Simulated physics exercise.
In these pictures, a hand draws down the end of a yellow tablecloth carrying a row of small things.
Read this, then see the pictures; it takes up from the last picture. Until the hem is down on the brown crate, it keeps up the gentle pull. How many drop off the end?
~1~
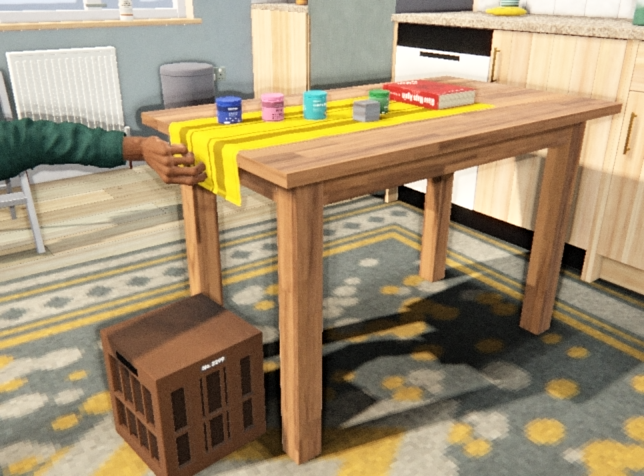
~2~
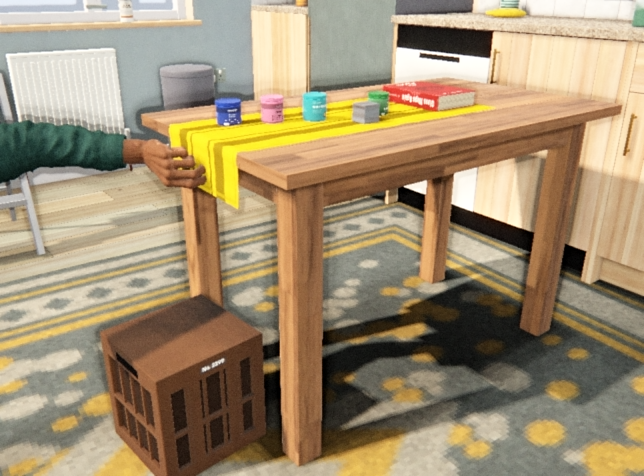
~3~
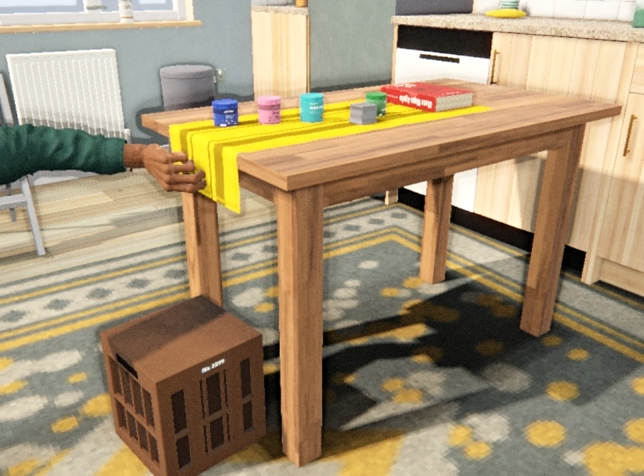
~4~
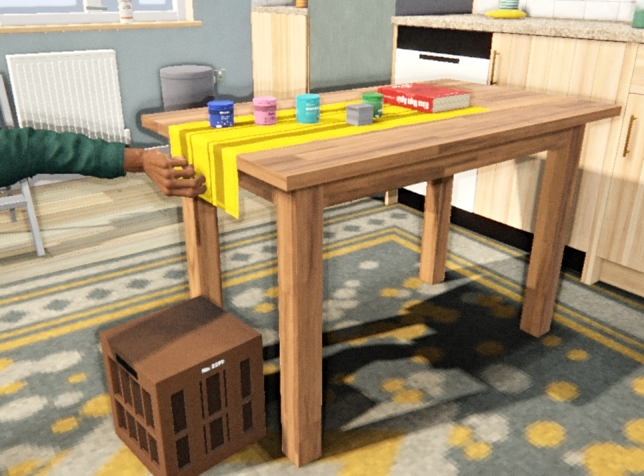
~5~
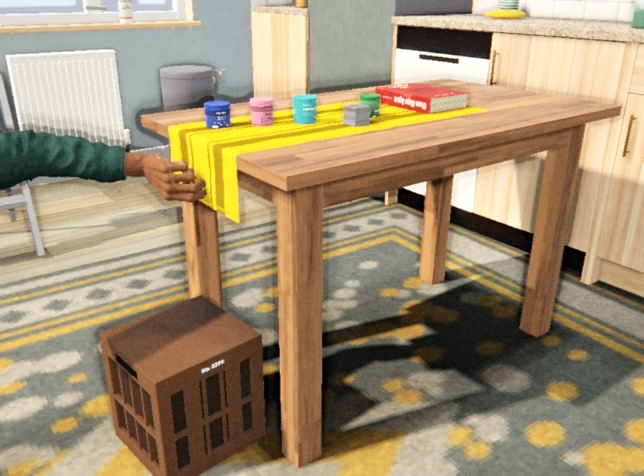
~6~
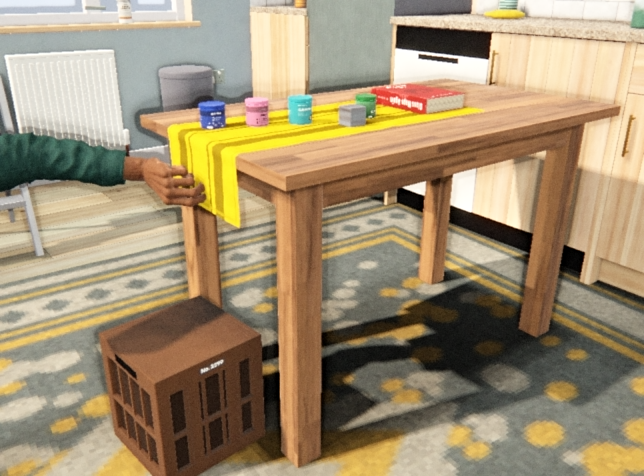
Well, the number that leaves the top comes to exactly three there.
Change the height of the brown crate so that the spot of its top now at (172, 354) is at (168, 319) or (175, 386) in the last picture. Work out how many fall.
Respectively 2 and 4.
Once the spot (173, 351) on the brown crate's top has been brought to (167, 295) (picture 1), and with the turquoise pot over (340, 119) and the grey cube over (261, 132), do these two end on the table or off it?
So the turquoise pot stays there, and the grey cube leaves.
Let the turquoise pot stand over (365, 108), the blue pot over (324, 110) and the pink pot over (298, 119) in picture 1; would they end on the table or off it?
The turquoise pot is still on top, the blue pot is still on top, the pink pot is off the top.
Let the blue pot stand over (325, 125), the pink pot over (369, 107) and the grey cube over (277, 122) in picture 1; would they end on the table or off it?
Outcome: Blue pot is gone, pink pot is still in place, grey cube is gone.
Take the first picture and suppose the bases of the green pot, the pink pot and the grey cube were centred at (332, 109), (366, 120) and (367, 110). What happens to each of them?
As for the green pot, it holds its spot; the pink pot, it holds its spot; the grey cube, it holds its spot.
Early on, hem near (206, 271); blue pot gone.
Midway, hem on the crate; blue pot, pink pot and turquoise pot gone.
Finally, hem on the crate; blue pot, pink pot and turquoise pot gone. The count of fallen things is three.
